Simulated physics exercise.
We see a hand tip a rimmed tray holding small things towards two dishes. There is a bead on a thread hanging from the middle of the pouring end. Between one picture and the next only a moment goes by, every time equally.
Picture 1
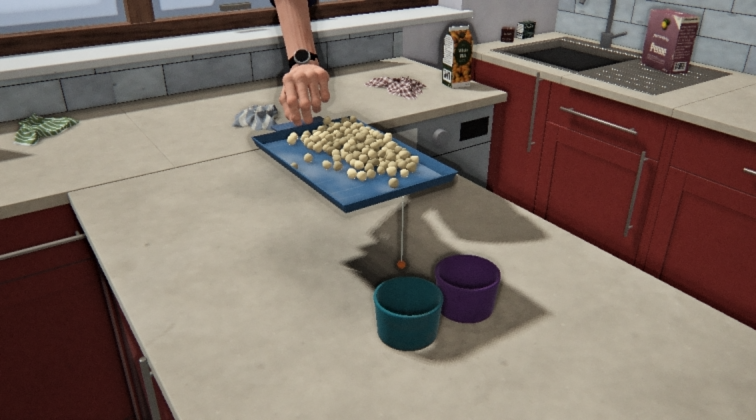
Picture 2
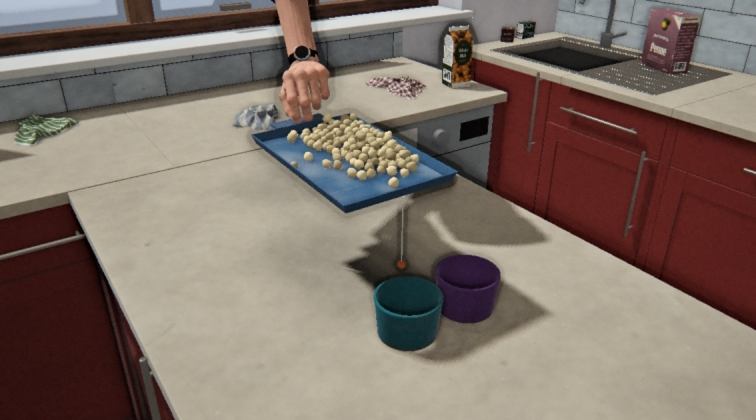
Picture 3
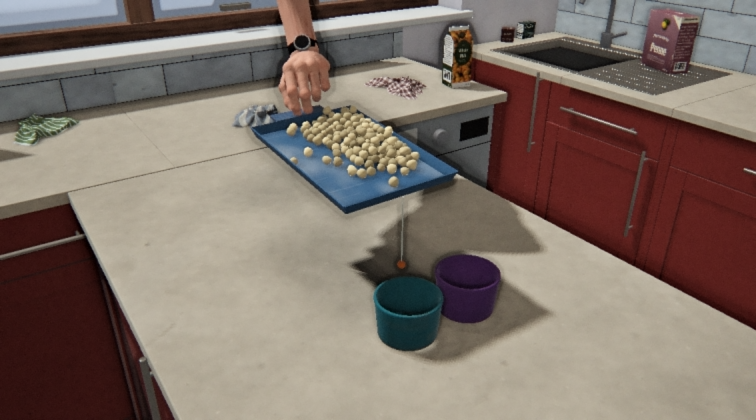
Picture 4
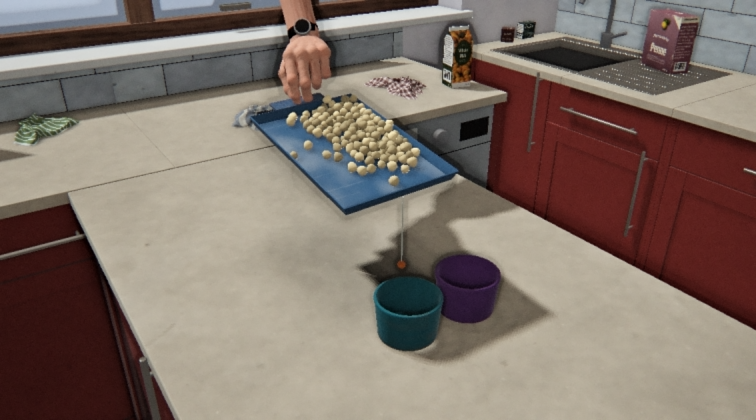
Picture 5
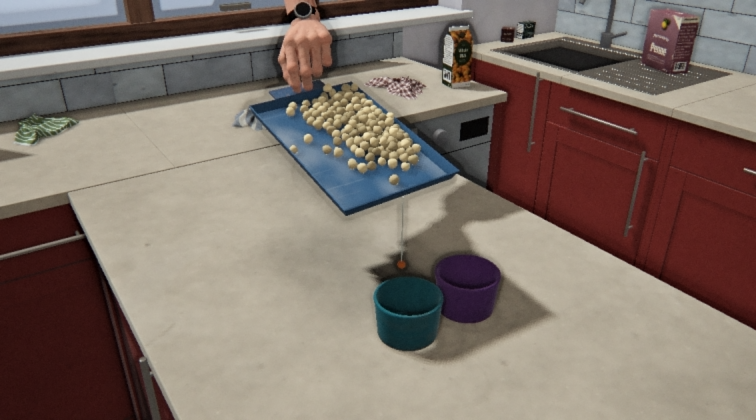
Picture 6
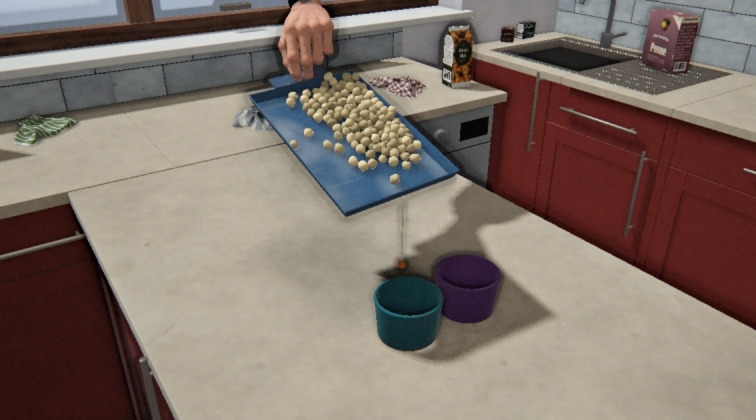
The clip shows a hand gradually raising the far end of a blue rimmed tray of macadamia nuts above a kitchen counter, its near edge dipping slightly at the left corner, while the teal and purple dishes stay still.
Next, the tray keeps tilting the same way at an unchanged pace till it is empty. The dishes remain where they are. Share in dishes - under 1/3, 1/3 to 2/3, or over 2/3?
The dishes end up with a third to two thirds of the load.
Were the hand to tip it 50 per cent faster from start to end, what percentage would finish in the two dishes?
Estimate: Some 30%.
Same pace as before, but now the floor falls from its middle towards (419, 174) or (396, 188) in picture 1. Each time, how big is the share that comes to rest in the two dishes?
The first try would leave around 50 per cent there, the second around 70 per cent.
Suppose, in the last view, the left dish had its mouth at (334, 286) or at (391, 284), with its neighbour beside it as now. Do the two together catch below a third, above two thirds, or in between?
Try 1 - under a third; try 2 - below one third.
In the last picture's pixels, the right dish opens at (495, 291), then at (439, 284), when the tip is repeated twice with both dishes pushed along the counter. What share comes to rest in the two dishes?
In order: 10 percent and 70 percent.
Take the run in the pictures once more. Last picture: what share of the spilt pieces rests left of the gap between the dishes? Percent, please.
About 80 percent.
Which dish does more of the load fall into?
The fuller one is the leftmost dish.
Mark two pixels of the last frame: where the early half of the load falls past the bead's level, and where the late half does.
First roughly (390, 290), then roughly (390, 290).
Just after the last frame, tray tipped steeply; the larger part on the tray; just a few in the left dish; just a few in the right dish; just a few outside both; roughly a quarter in the air.
A moment on, tray tipped right over; about a tenth on the tray; roughly a quarter in the left dish; just a few in the right dish; roughly a third outside both; about a tenth in the air.
Further on, tray tipped past a quarter turn; roughly a third in the left dish; about a tenth in the right dish; roughly half outside both.
When it is over, tray tipped past a quarter turn; roughly a third in the left dish; about a tenth in the right dish; roughly half outside both.
